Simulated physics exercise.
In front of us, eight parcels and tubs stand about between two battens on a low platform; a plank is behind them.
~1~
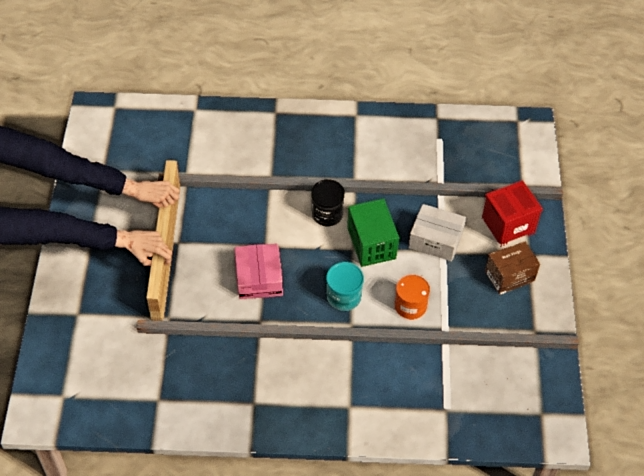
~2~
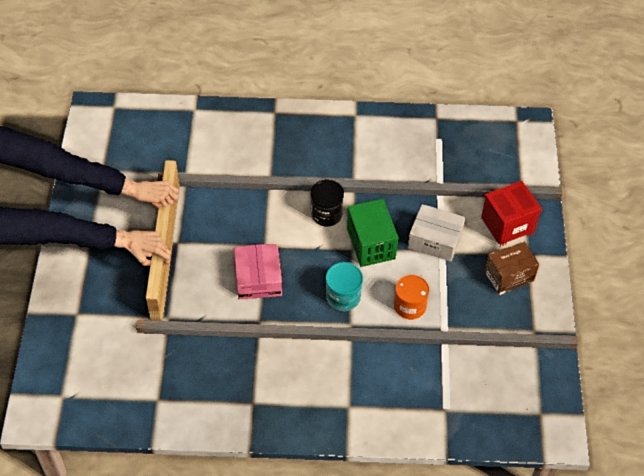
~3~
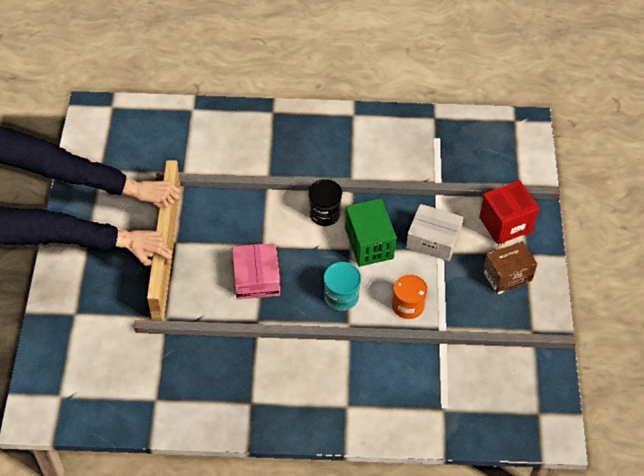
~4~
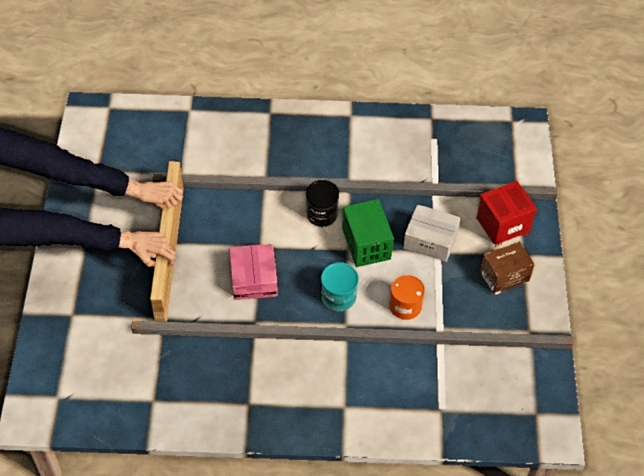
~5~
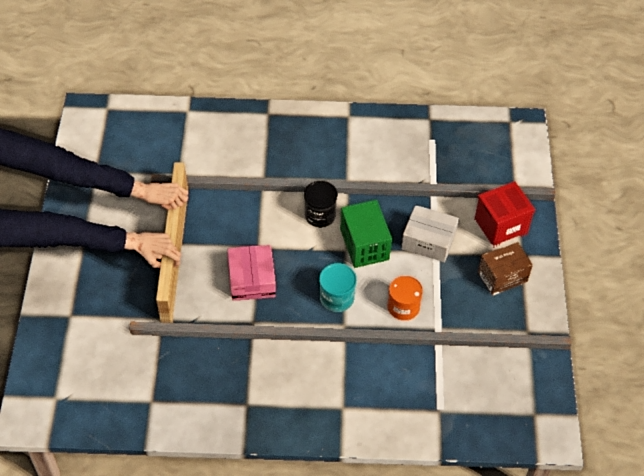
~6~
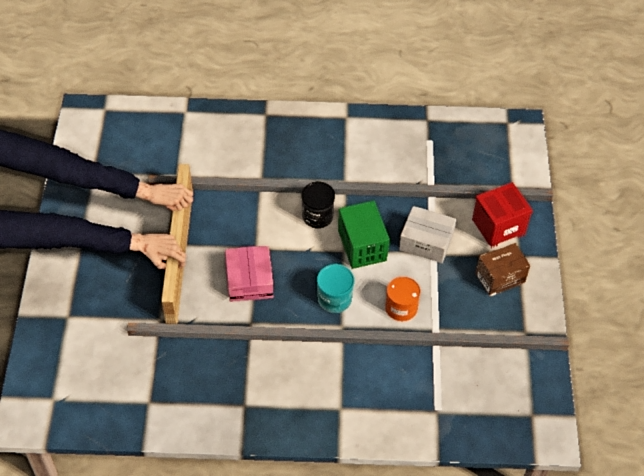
Two hands eased a wooden plank slightly to the right along a blue and white checkered table, while the colorful boxes and tubs ahead of it stayed where they were, untouched.
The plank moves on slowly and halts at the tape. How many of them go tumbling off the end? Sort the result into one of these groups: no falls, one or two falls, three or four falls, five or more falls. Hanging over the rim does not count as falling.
No falls.
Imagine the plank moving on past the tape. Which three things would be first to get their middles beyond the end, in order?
Order, earliest first: The red tote, next the brown box, last the turquoise pail.
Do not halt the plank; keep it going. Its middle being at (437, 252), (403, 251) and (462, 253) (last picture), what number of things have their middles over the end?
By position: 0 / 0 / 1.
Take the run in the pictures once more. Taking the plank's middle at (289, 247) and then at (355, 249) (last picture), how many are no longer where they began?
So far 2, and 6 at the second.
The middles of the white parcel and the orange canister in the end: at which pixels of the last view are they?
First (486, 218), then (523, 318).
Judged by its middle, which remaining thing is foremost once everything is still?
Red tote - nearest.
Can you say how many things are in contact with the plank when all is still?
Number in contact with it: 3.
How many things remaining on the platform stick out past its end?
The total here is 1.
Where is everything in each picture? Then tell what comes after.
Red tote (511, 214); brown box (512, 268); white parcel (437, 233); plank (165, 240); tape (443, 263), in the first picture.
Brown box (512, 268); turquoise pail (344, 287), in the second picture.
White parcel (435, 233); plank (165, 240), in the third picture.
Red tote (506, 214); pink box (253, 272), in the fourth picture.
Brown box (505, 269); black pail (320, 205), in the fifth picture.
Red tote (501, 216); brown box (503, 269); white parcel (428, 235); plank (178, 243); tape (434, 265), in the sixth picture.
A little later, none off yet; red tote at rest near (501, 216); brown box at rest near (503, 269); white parcel at rest near (428, 235).
Next, none off yet; red tote shifted a little near (506, 214); brown box at rest near (503, 269); white parcel shifted about its own width near (454, 220).
When it is over, the number that fall off is zero.
